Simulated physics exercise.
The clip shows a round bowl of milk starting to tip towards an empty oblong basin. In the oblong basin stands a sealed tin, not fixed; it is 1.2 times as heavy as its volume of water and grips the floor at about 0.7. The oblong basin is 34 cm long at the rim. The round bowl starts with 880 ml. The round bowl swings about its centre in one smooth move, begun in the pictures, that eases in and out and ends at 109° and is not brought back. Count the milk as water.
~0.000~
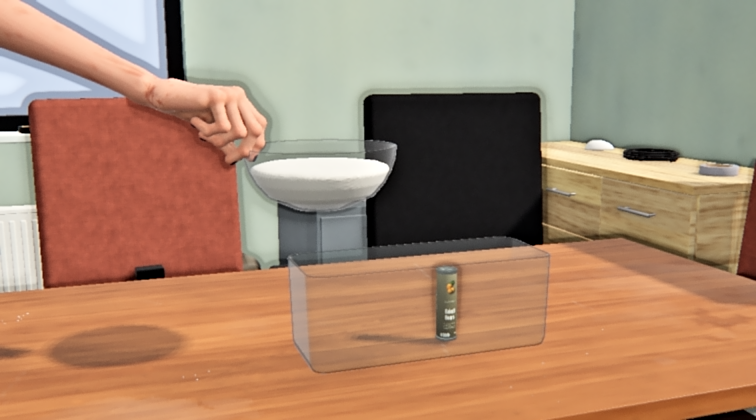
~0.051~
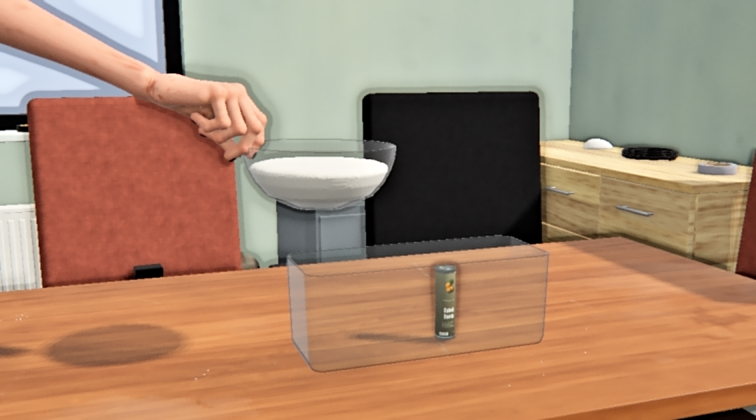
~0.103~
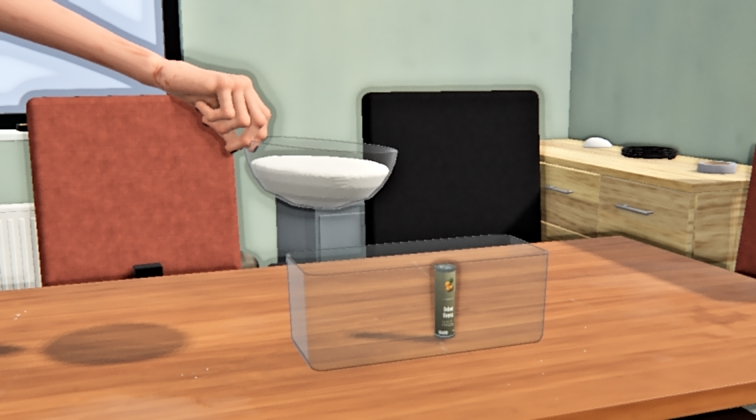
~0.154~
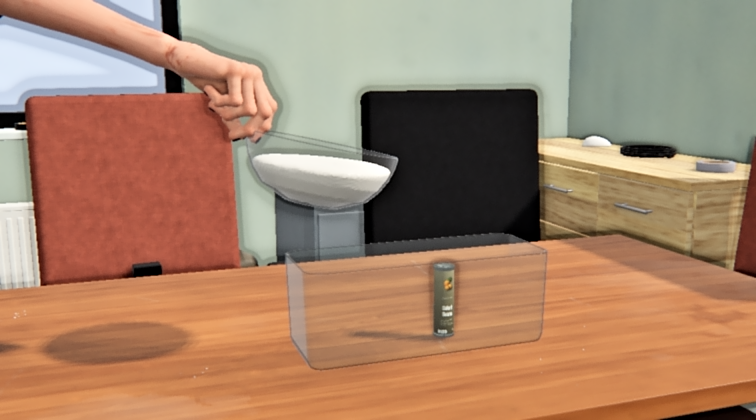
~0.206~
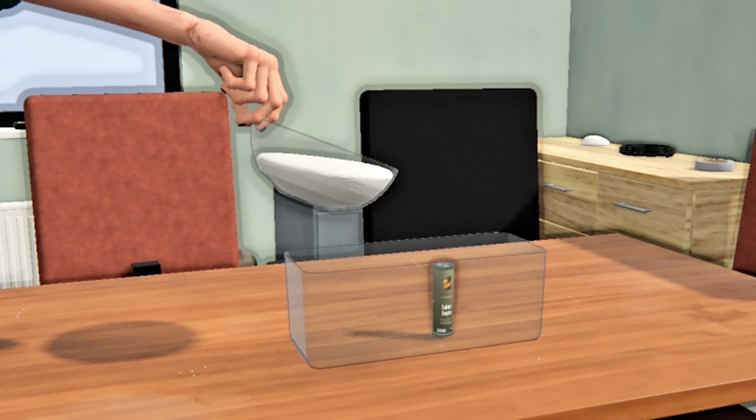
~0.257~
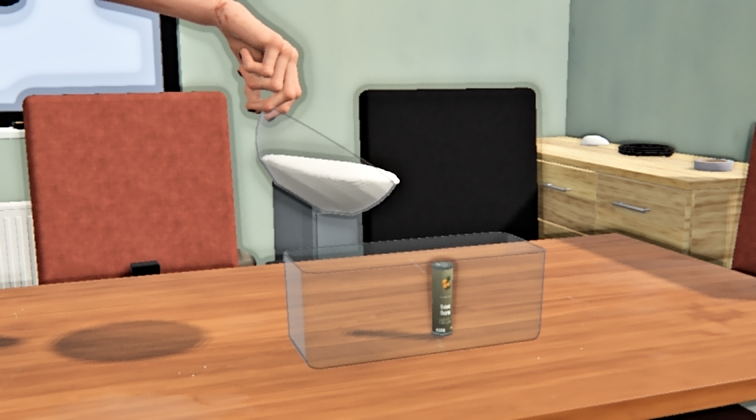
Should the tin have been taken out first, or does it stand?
It topples.
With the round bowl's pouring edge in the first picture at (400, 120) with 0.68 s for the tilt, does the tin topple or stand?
Then it falls.
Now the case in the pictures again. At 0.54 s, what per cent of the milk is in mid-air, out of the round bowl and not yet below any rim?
About 20 per cent.
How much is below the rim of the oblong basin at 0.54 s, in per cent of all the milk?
Near 72 in a hundred.
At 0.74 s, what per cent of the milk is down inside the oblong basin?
About 90 per cent.
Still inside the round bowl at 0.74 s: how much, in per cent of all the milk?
Near 0 in a hundred.
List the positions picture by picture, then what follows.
The first picture shows tilt 0°; pouring edge (391, 145); surface from (250, 169) to (384, 164); the oblong basin's rim runs from (297, 268) to (530, 247); the tin's top is at (447, 272).
The second picture shows tilt 1°; pouring edge (390, 146); surface from (249, 167) to (383, 163).
The third picture shows tilt 6°; pouring edge (391, 150); surface from (250, 163) to (383, 165).
The fourth picture shows tilt 13°; pouring edge (392, 158); surface from (252, 159) to (384, 167).
The fifth picture shows tilt 22°; pouring edge (391, 170); surface from (256, 157) to (387, 169).
The sixth picture shows tilt 33°; pouring edge (389, 185); surface from (262, 159) to (384, 175); 3 per cent is over the edge.
After 0.54 s the tilt is 96° and 6 per cent is still to pour; the tin stands where it began.
After 0.74 s the tilt is 109° and 0 per cent is still to pour; the tin leans 15°.
After 0.96 s the tilt is 109° and 0 per cent is still to pour; the tin leans 13°.
After 1.19 s the tilt is 109° and 0 per cent is still to pour; the tin lies on its side.
In the end the tin lies on its side.
